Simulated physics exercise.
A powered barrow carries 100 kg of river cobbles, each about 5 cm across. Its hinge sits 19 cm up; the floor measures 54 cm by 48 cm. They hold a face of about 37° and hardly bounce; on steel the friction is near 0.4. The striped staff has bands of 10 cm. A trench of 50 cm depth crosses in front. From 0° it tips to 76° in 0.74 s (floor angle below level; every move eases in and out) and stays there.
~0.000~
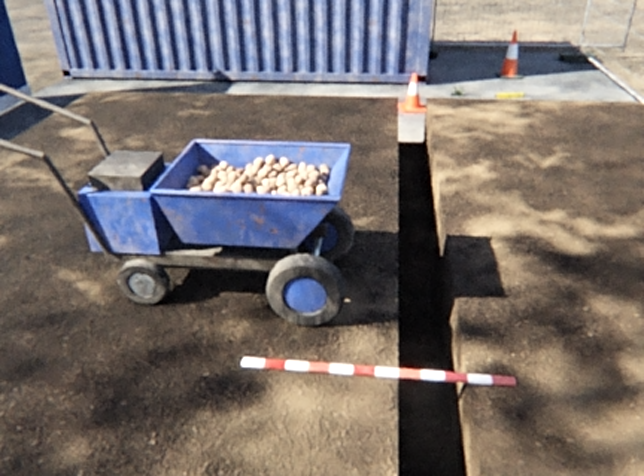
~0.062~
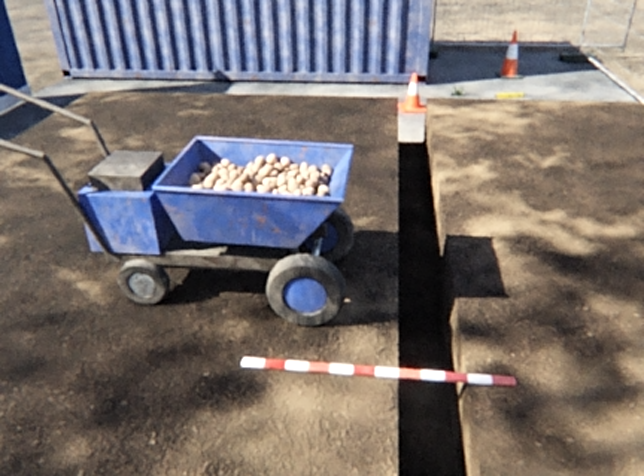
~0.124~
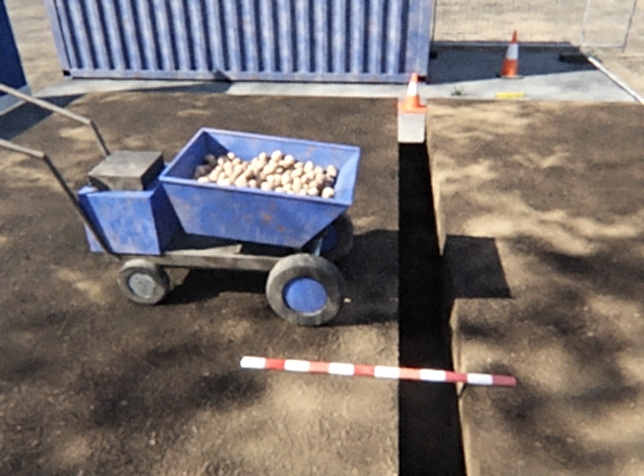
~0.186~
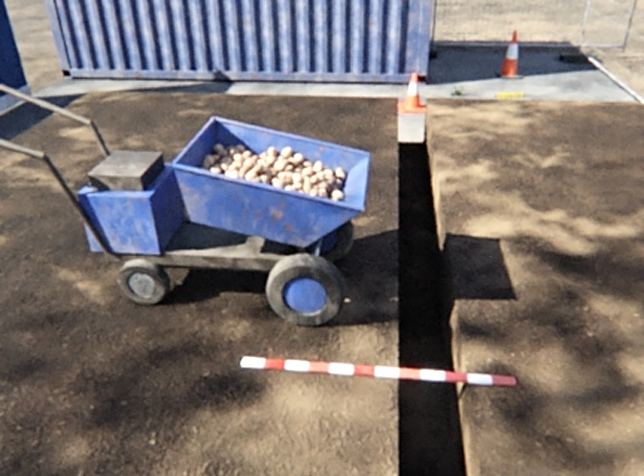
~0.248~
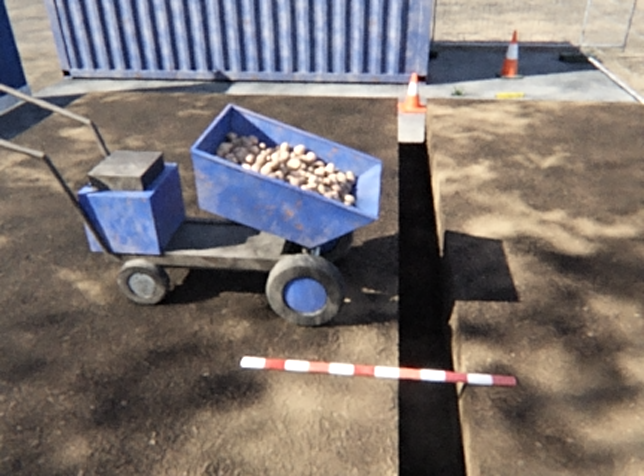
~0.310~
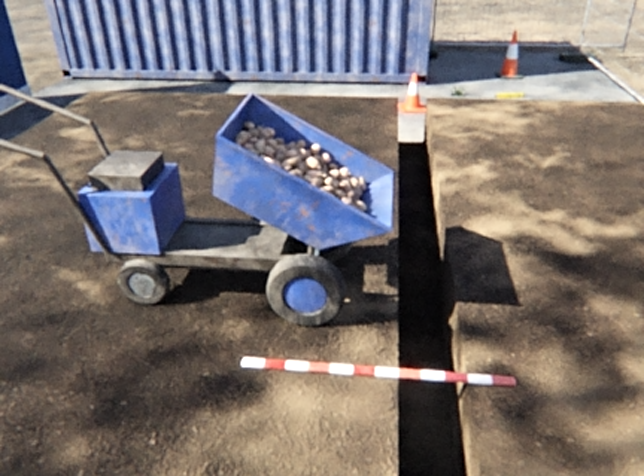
On a patch of dark ground before a blue container, a blue barrow loaded with pale rounded stones stands left of a narrow trench, its tray level. The tray's rear rises, slowly then more steeply, tilting the front edge down to the right toward the trench while the wheels stay put.
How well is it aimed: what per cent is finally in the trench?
About 51 per cent.
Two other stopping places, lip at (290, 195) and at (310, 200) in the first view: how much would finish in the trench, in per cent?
First some 95, then 80 per cent.
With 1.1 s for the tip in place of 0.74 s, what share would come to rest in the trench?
In that case some 60 per cent.
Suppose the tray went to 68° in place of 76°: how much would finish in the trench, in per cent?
It would be near 55 per cent.
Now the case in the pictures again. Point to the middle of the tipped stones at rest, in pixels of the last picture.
Around (445, 344).
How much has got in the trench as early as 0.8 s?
About 15 per cent by then.
After 0.6 s the floor is at 64°; 100 % in the tray; the foremost stones are at (406, 249).
After 0.8 s the floor is at 76°; 65 % in the tray, 17 % in the trench, 18 % past the trench; the foremost stones are at (490, 300).
After 1.2 s the floor is at 76°; 13 % in the tray, 38 % in the trench, 49 % past the trench; the foremost stones are at (632, 315).
After 3.1 s the floor is at 76°; 0 % in the tray, 51 % in the trench, 49 % past the trench; the foremost stones are past the picture's edge.
